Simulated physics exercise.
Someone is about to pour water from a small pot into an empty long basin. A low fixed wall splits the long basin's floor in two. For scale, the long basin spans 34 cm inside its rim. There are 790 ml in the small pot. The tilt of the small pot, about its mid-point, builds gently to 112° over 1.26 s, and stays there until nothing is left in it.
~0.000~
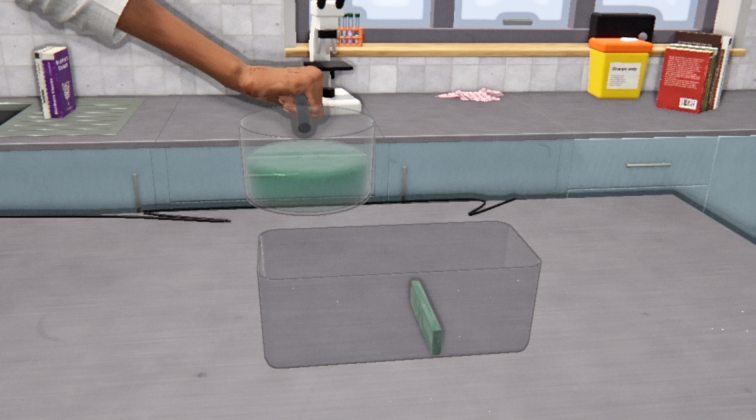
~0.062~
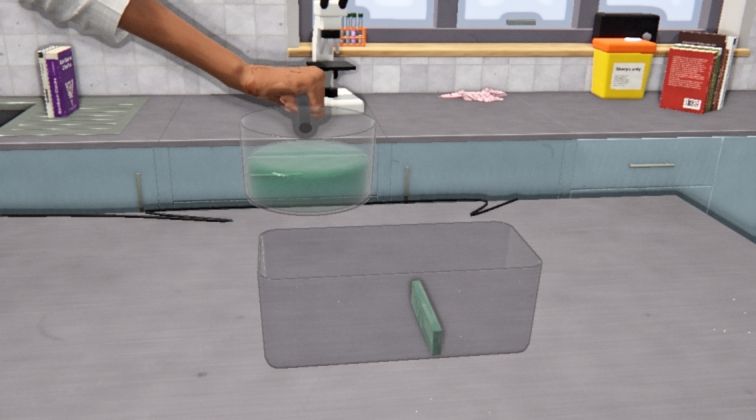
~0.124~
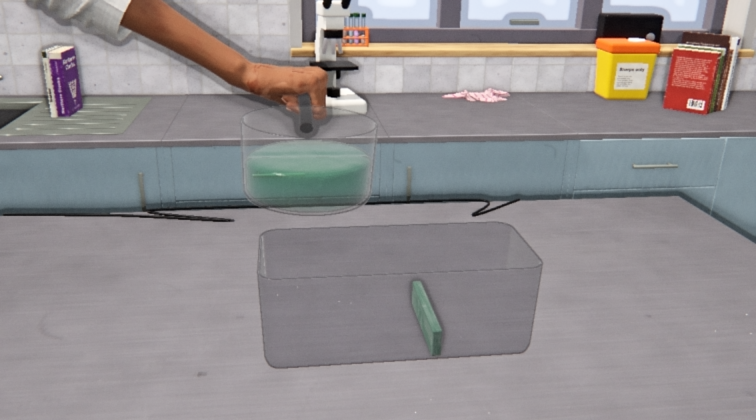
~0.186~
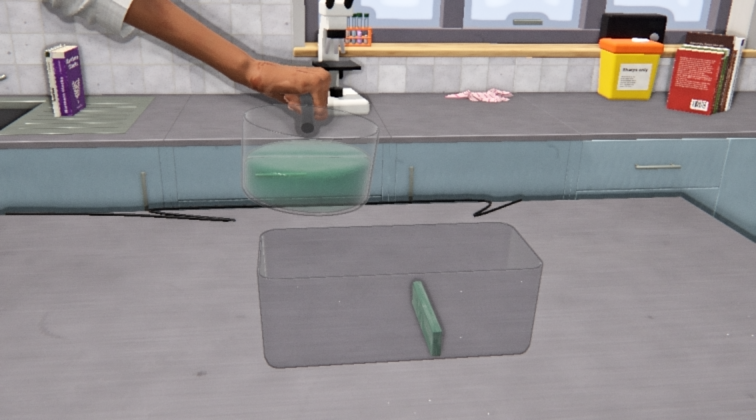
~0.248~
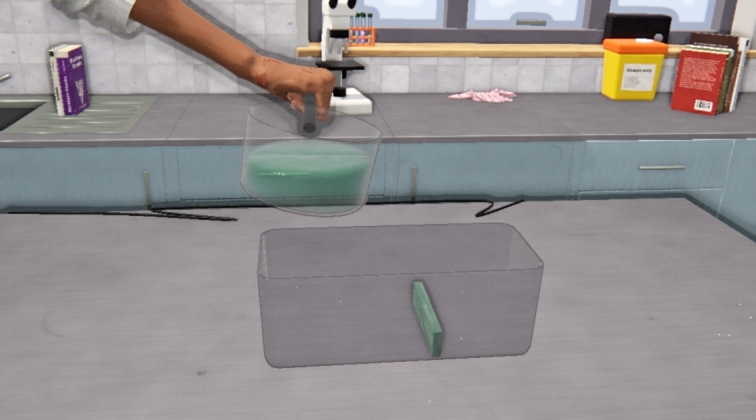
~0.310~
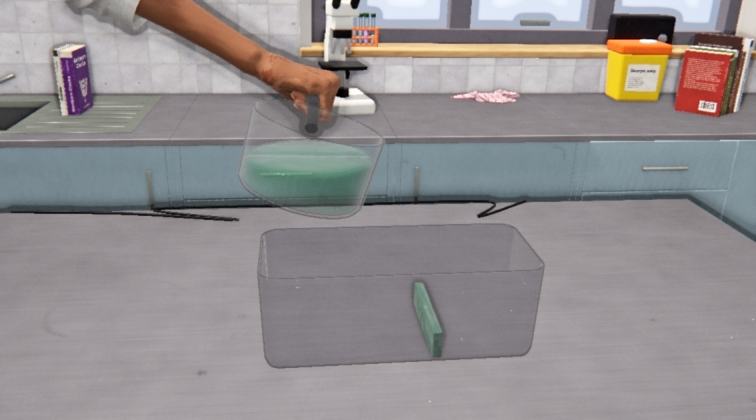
A hand holding a small clear pot of green liquid keeps it nearly level above a long, see-through basin with a short green wall standing inside. The pot then tilts gradually and slightly, its right side dipping lower, while the basin below stays still and empty of liquid.
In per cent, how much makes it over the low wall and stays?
About 22 per cent.
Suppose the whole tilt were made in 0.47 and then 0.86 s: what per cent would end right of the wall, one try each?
First 20, then 15 per cent.
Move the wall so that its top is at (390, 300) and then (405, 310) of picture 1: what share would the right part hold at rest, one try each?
First 70, then 55 per cent.
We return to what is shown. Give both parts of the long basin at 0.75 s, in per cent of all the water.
Near 8 on the left, 0 on the right.
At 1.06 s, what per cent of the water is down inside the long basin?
About 78 per cent.
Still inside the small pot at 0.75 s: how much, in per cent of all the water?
Some 68 per cent.
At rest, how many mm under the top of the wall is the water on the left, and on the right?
Left about 14 mm, right about 24 mm.
Then, 0.75 s in, the tilt is 72° and 68 per cent is still to pour, 8 is left of the wall and 0 right of it.
Then, 1.06 s in, the tilt is 105° and 13 per cent is still to pour, 59 is left of the wall and 19 right of it.
Then, 1.40 s in, the tilt is 112° and 0 per cent is still to pour, 77 is left of the wall and 22 right of it.
Then, 1.76 s in, the tilt is 112° and 0 per cent is still to pour, 77 is left of the wall and 22 right of it.
Finally, 77 per cent lies left of the wall, 22 right of it and 1 outside.
